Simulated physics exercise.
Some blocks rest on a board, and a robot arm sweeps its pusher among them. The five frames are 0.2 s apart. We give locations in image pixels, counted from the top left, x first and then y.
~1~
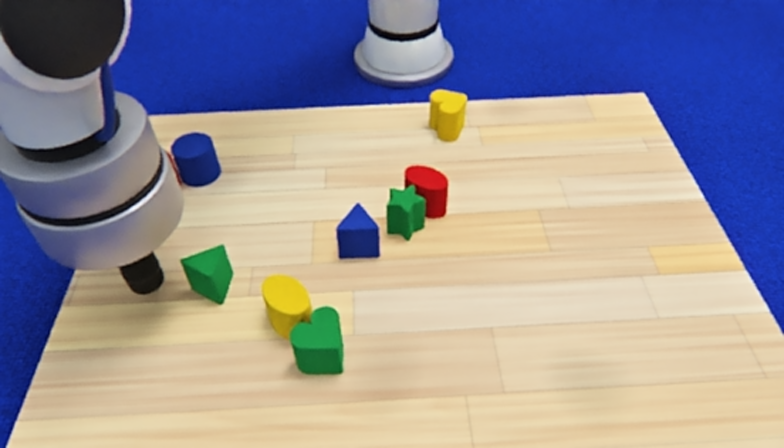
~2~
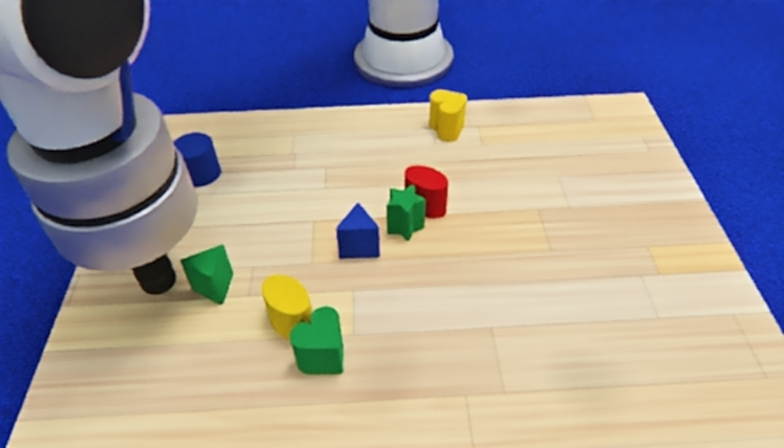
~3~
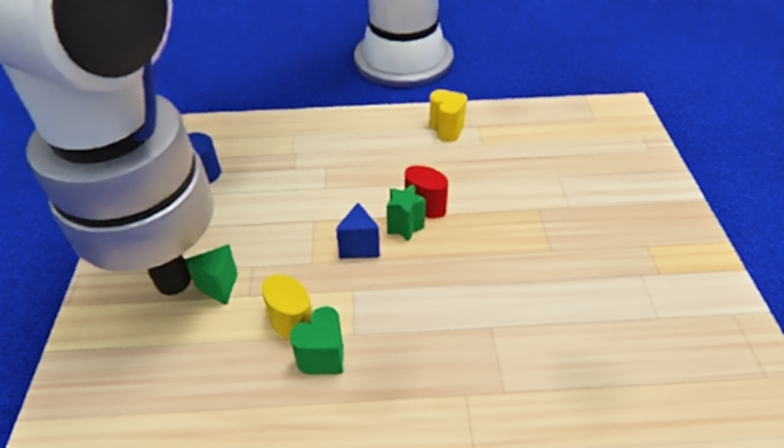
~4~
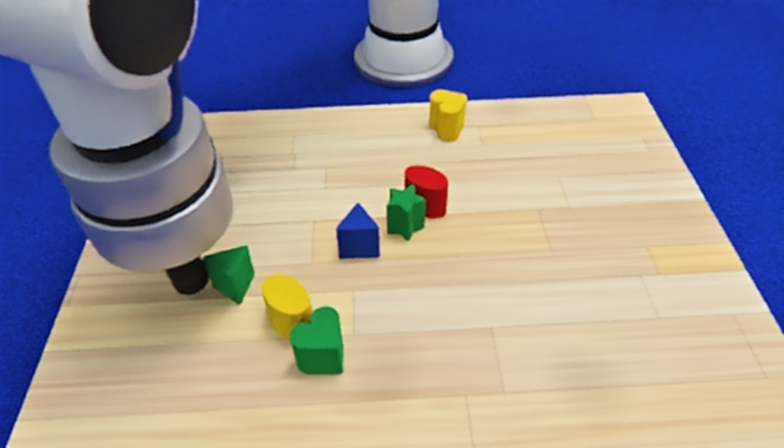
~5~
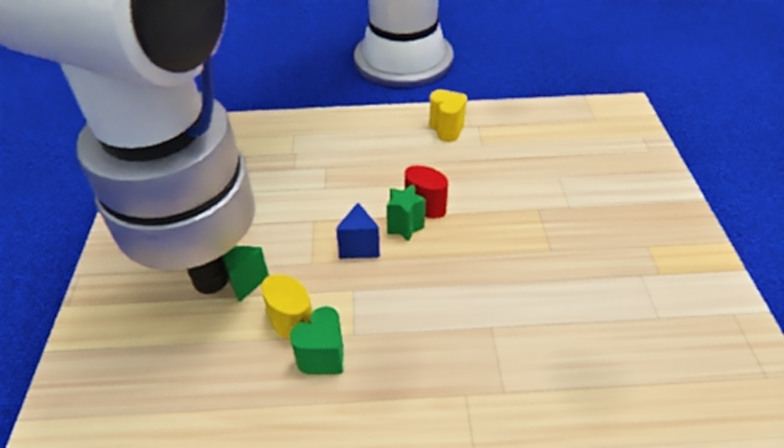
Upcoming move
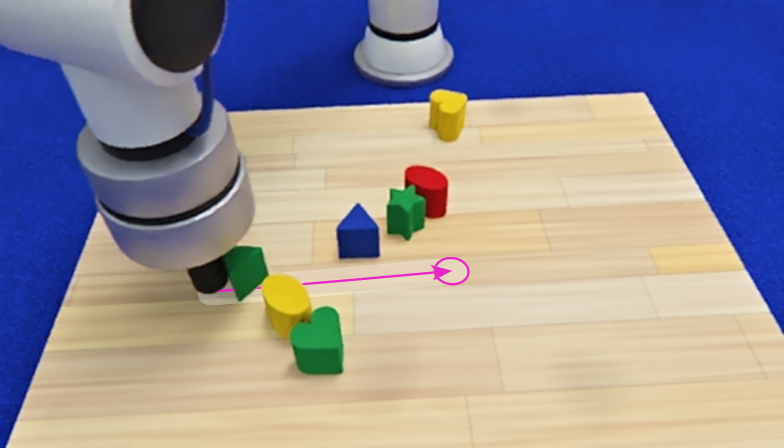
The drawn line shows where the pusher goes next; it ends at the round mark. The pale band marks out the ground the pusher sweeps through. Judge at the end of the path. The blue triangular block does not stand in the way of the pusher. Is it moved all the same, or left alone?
It moves.
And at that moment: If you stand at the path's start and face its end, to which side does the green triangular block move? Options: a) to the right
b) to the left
I'll go with b - to the left.
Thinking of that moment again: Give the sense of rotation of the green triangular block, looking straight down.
I'd predict that, seen from above, the green triangular block rotates counter-clockwise.
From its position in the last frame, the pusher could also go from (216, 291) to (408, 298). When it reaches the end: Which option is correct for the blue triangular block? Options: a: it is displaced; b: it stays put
Answer: B.
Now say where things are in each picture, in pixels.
The first frame shows tip of the pusher at (148, 282), middles of tops, green triangular block at (205, 259), yellow oval at (285, 293), blue triangular block at (357, 219).
The second frame shows pusher at (160, 282), nothing pushed.
The third frame shows pusher at (174, 283), green triangular block at (210, 259).
The fourth frame shows pusher at (192, 283), green triangular block at (226, 259).
The fifth frame shows pusher at (212, 281), green triangular block at (237, 254), yellow oval at (285, 293), blue triangular block at (357, 219).
The line goes from (216, 291) directly to (452, 271).
On the path given first. One third of the way, pusher at (293, 275); green triangular block at (316, 241), turned 20° anticlockwise.
Two thirds of the way, pusher at (375, 268); green triangular block at (346, 227), turned 70° anticlockwise; blue triangular block at (373, 208), turned 30° clockwise.
At the end, pusher at (453, 261); green triangular block at (346, 227), turned 70° anticlockwise; yellow oval unmoved; blue triangular block at (373, 208), turned 30° clockwise.
